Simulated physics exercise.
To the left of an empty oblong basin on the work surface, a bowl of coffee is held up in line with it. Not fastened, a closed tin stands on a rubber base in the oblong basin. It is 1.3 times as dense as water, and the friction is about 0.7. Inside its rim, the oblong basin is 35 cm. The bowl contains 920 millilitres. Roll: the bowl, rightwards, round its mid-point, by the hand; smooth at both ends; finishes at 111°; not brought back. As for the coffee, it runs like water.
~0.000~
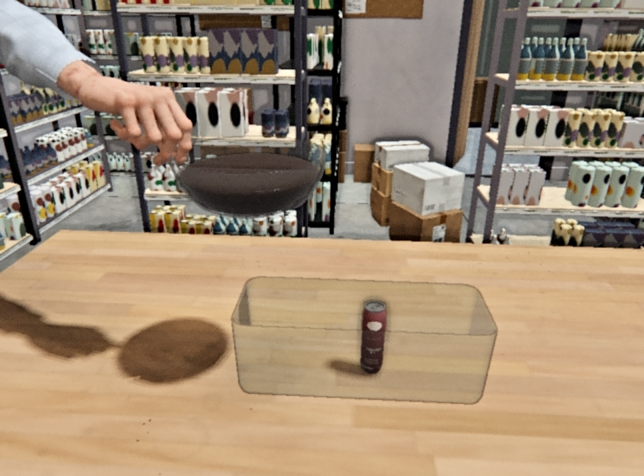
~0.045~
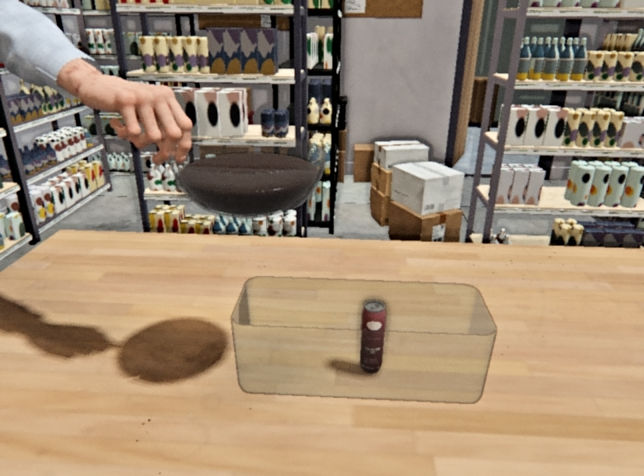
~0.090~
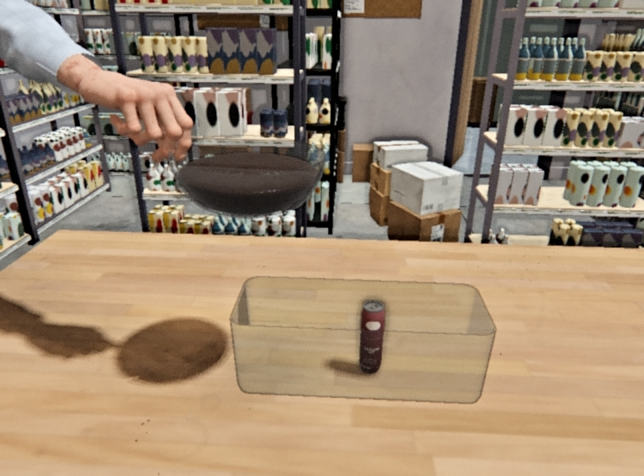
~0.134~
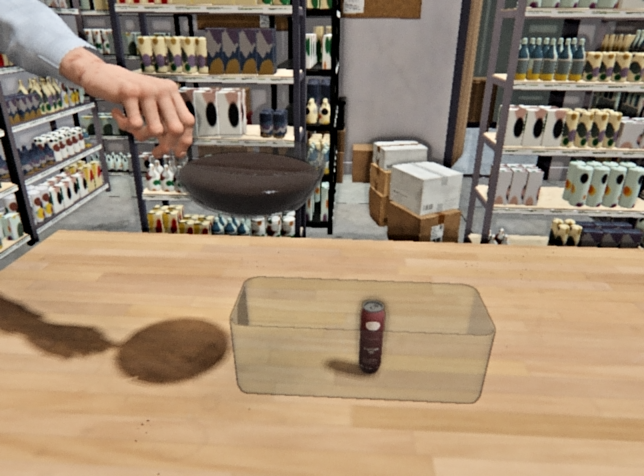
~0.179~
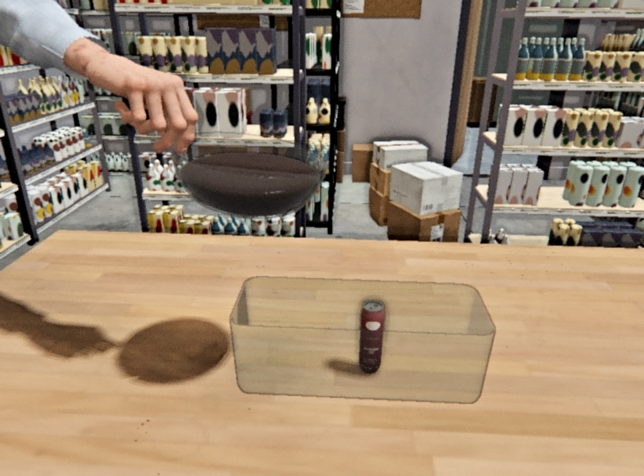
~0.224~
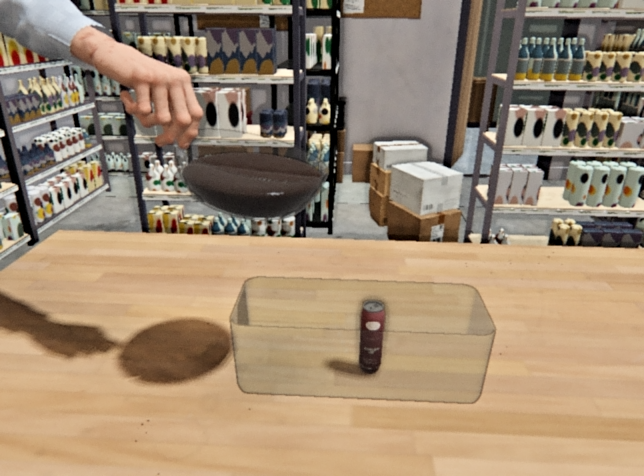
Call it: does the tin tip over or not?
It does not.
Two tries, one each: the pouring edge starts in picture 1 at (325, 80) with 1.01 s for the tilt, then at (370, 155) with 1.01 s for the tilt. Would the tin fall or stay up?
Try 1: Still standing; try 2: Still standing.
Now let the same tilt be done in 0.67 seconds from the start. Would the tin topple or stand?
The tin tips over.
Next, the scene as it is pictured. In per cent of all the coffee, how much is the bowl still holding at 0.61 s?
About 30 per cent.
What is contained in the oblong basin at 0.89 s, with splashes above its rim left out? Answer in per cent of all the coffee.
Some 90 percent of the total.
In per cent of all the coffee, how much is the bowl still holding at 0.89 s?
Some 0 per cent.
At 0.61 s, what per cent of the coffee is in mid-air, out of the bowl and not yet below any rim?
Near 54 per cent at that moment.
After 0.61 s the tilt is 73° and 30 per cent is still to pour; the tin stands where it began.
After 0.89 s the tilt is 107° and 0 per cent is still to pour; the tin stands where it began.
After 1.19 s the tilt is 111° and 0 per cent is still to pour; the tin stands where it began.
After 1.51 s the tilt is 111° and 0 per cent is still to pour; the tin stands where it began.
In the end the tin stands where it began.
